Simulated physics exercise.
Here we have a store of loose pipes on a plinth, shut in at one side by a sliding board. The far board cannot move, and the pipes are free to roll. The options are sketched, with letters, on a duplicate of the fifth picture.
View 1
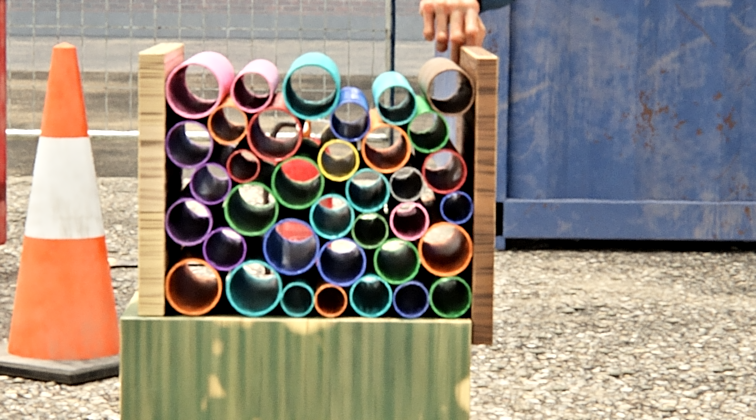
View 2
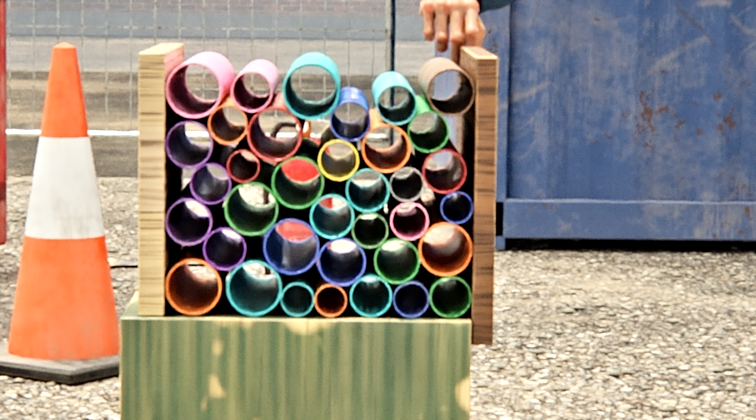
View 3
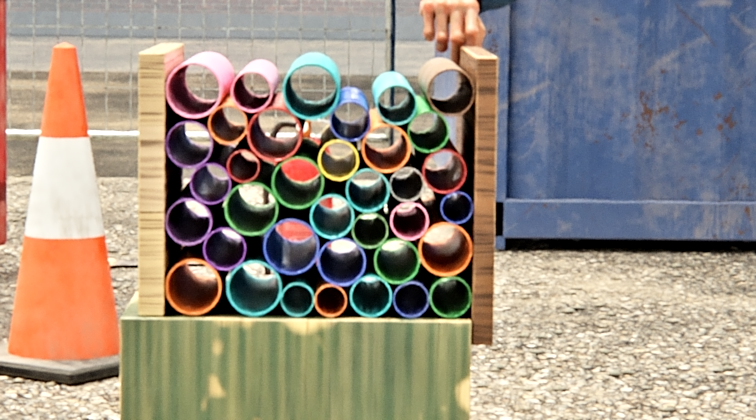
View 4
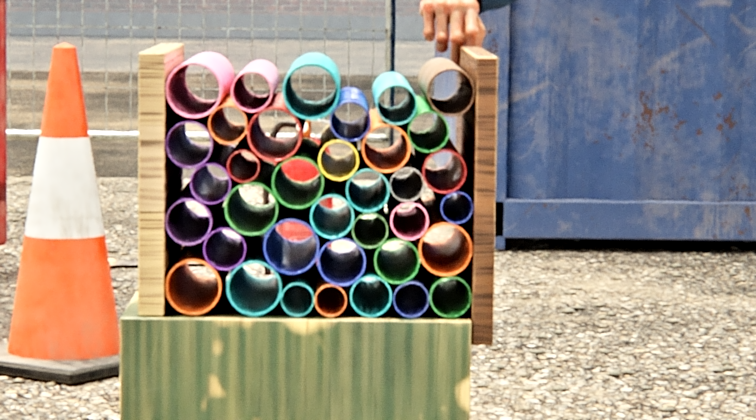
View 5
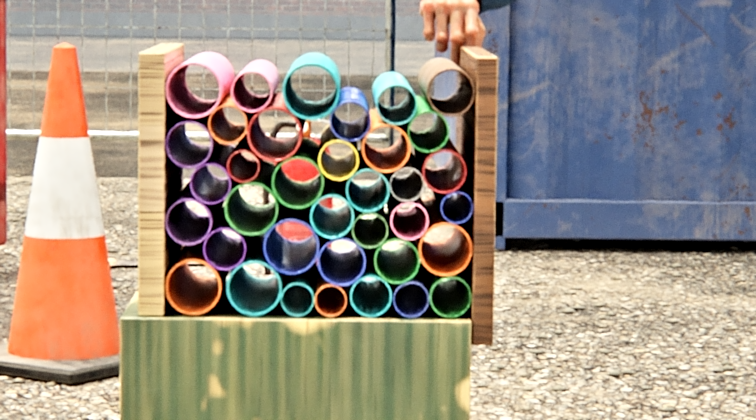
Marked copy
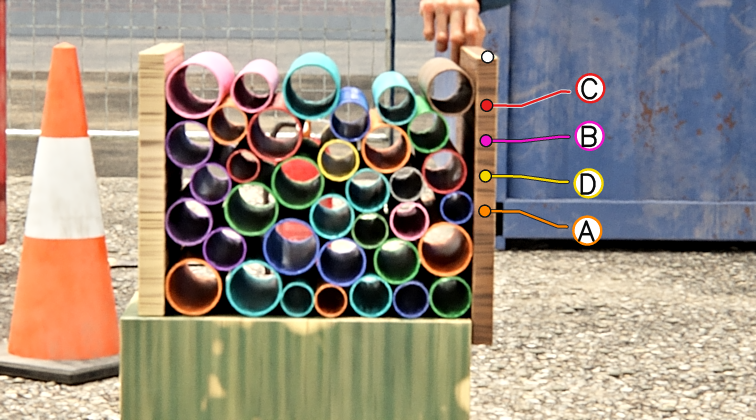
The clip shows colourful pipes stacked between two upright wooden boards on a green plinth, with an orange and white cone to the left. A hand rests at the top right, and nothing visibly moves throughout.
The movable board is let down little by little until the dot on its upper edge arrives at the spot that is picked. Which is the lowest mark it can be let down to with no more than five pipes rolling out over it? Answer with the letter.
Mark A is as low as it can go.
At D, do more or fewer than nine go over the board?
Fewer than nine.
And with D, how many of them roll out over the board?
The count is one.
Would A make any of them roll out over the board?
At A: Yes.
On the marked copy, A at (485, 211); B at (486, 141); C at (487, 106); D at (485, 176); the white dot at (488, 57).
Following A. Soon after the start, top of the board (474, 134).
Later, top of the board (473, 210).
In the end, top of the board (473, 210), five out over the board.
As for the rest, B none out over the board; C none out over the board; D one out over the board.
